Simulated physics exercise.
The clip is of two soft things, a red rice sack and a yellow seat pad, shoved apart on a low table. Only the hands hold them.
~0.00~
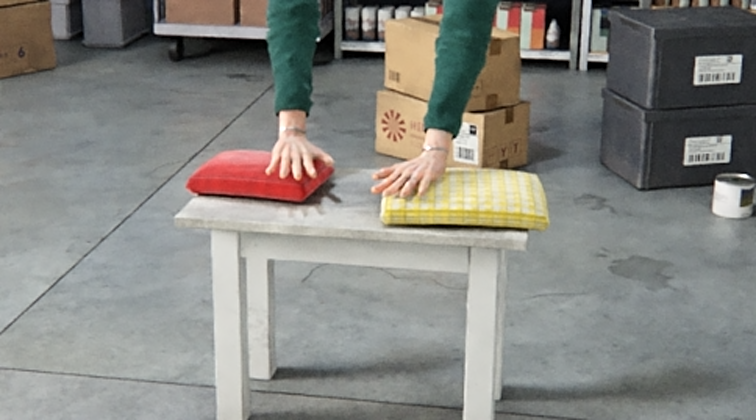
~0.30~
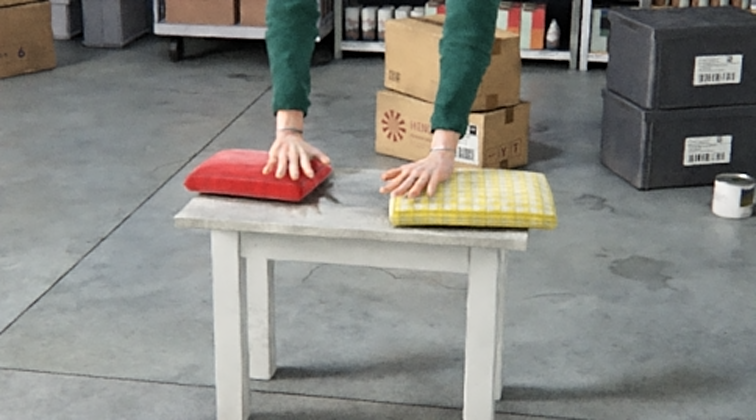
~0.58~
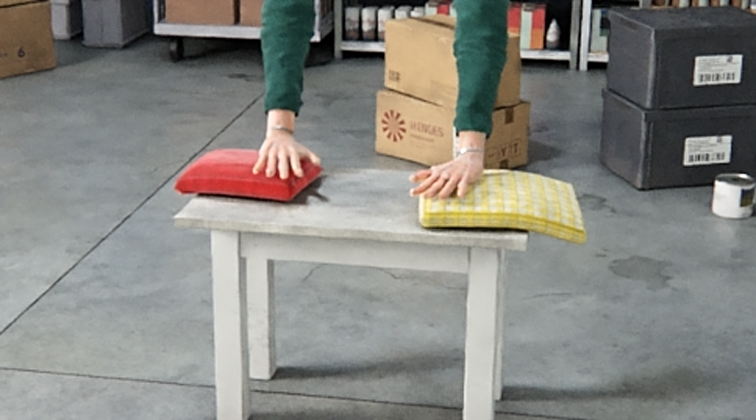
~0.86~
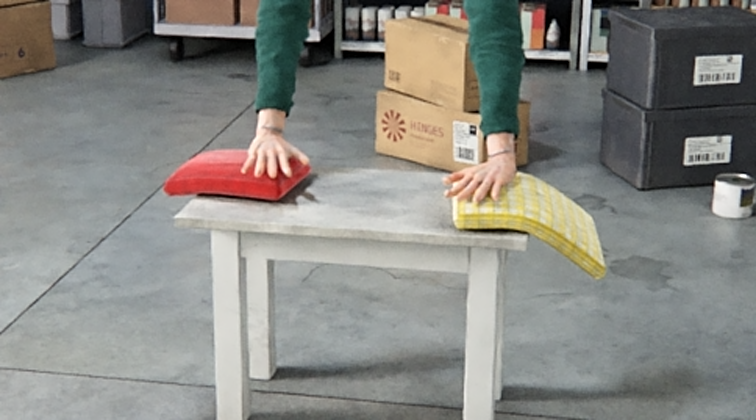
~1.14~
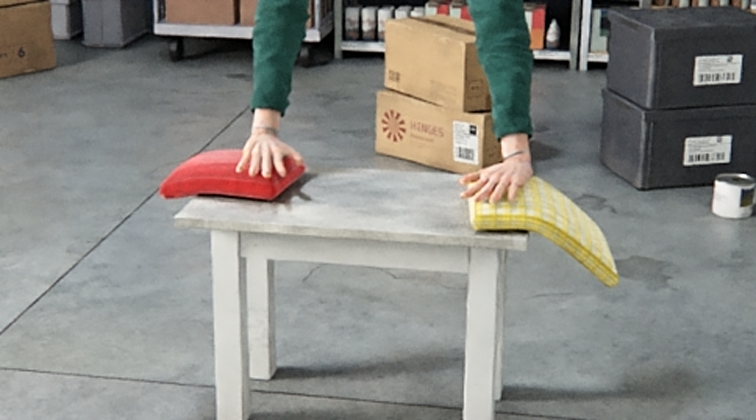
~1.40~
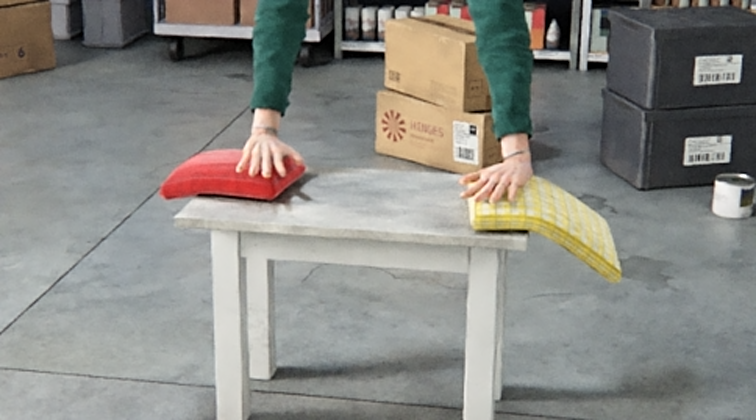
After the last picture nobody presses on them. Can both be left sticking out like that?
In the end the red rice sack stays up there; the yellow seat pad tips over and falls.
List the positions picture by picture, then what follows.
Rice sack tip (199, 179); seat pad tip (542, 211), in the first picture.
Rice sack tip (197, 178); seat pad tip (550, 211), in the second picture.
Rice sack tip (188, 180); seat pad tip (578, 225), in the third picture.
Rice sack tip (177, 182); seat pad tip (597, 260), in the fourth picture.
Rice sack tip (173, 185); seat pad tip (609, 269), in the fifth picture.
Rice sack tip (173, 186), about a third past the edge; seat pad tip (613, 264), well over half past the edge, in the sixth picture.
Around 1.74 s, rice sack at rest; seat pad falling near (549, 246).
Around 2.02 s, rice sack at rest; seat pad on the floor.
Finally, rice sack at rest; seat pad on the floor. The red rice sack remains on top and the yellow seat pad goes down.
